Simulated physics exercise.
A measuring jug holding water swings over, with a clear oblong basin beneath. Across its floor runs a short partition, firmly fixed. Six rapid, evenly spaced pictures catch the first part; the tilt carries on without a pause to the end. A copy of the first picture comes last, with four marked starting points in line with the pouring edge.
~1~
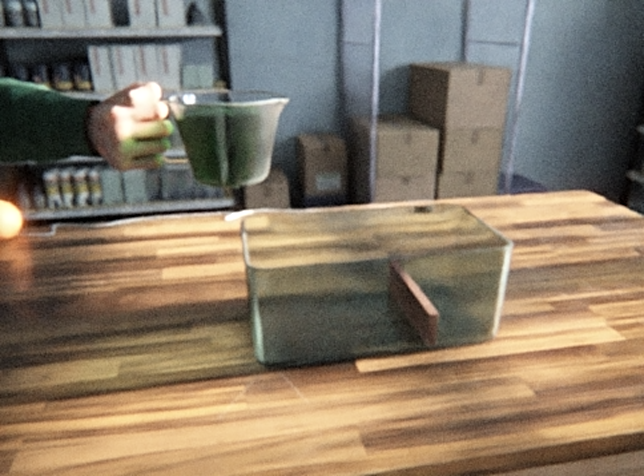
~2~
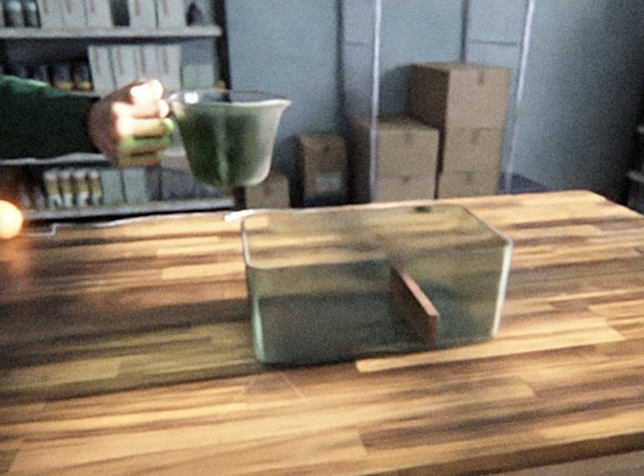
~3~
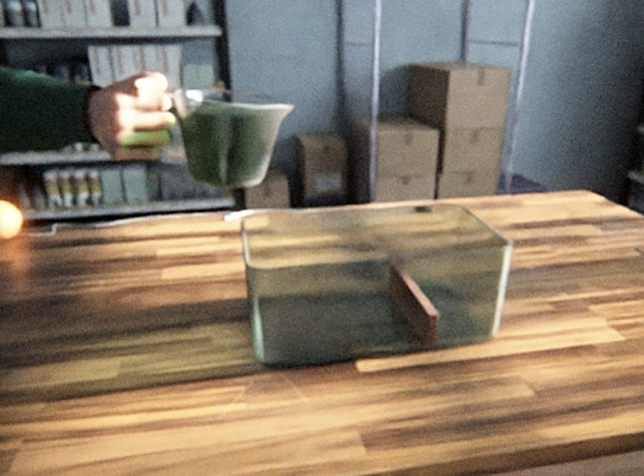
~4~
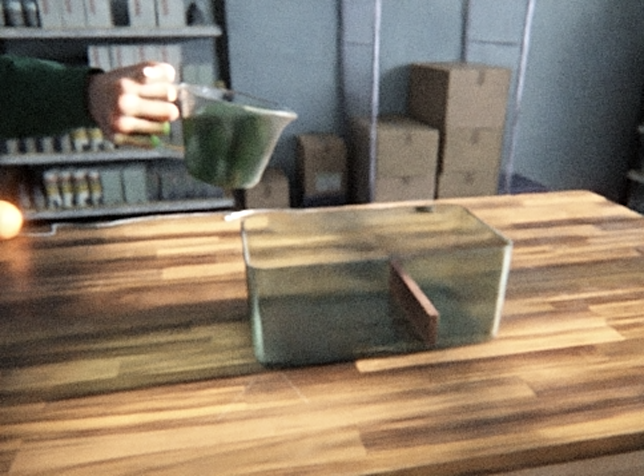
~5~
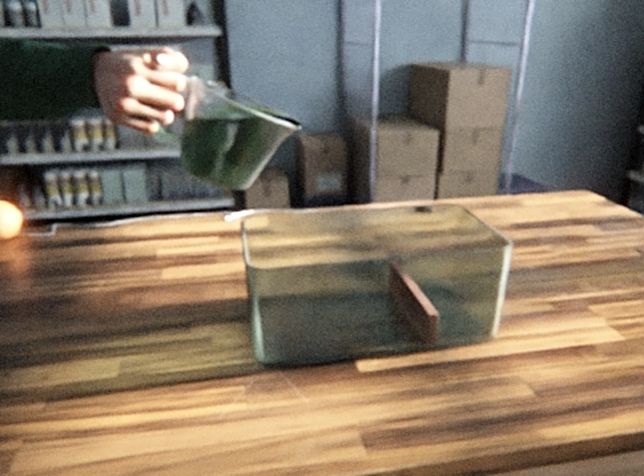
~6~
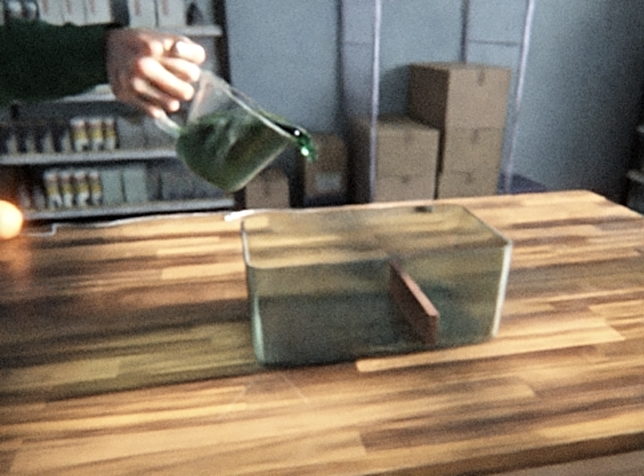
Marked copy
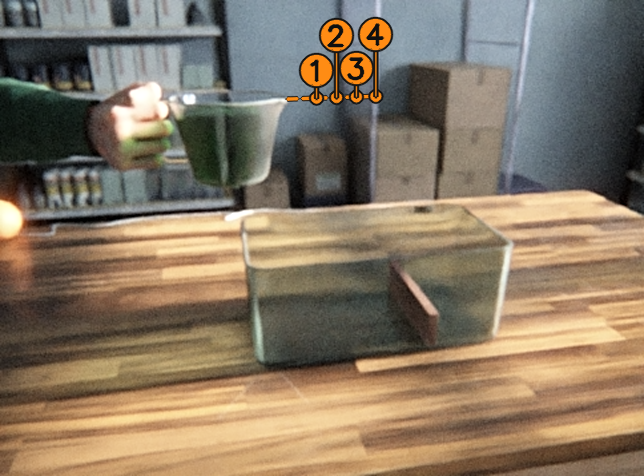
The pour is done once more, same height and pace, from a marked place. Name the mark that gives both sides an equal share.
Spot 4 does it best.
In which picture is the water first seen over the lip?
In picture 5.
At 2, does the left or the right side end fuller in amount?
More ends on the left.
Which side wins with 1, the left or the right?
More ends on the left.
In orange, 1 at (316, 98); 2 at (336, 97); 3 at (356, 96); 4 at (375, 96).
If 1 is chosen, about 94 % ends left of the wall and 4 % right of it.
If 2 is chosen, about 95 % ends left of the wall and 4 % right of it.
If 3 is chosen, about 82 % ends left of the wall and 17 % right of it.
If 4 is chosen, about 54 % ends left of the wall and 45 % right of it.
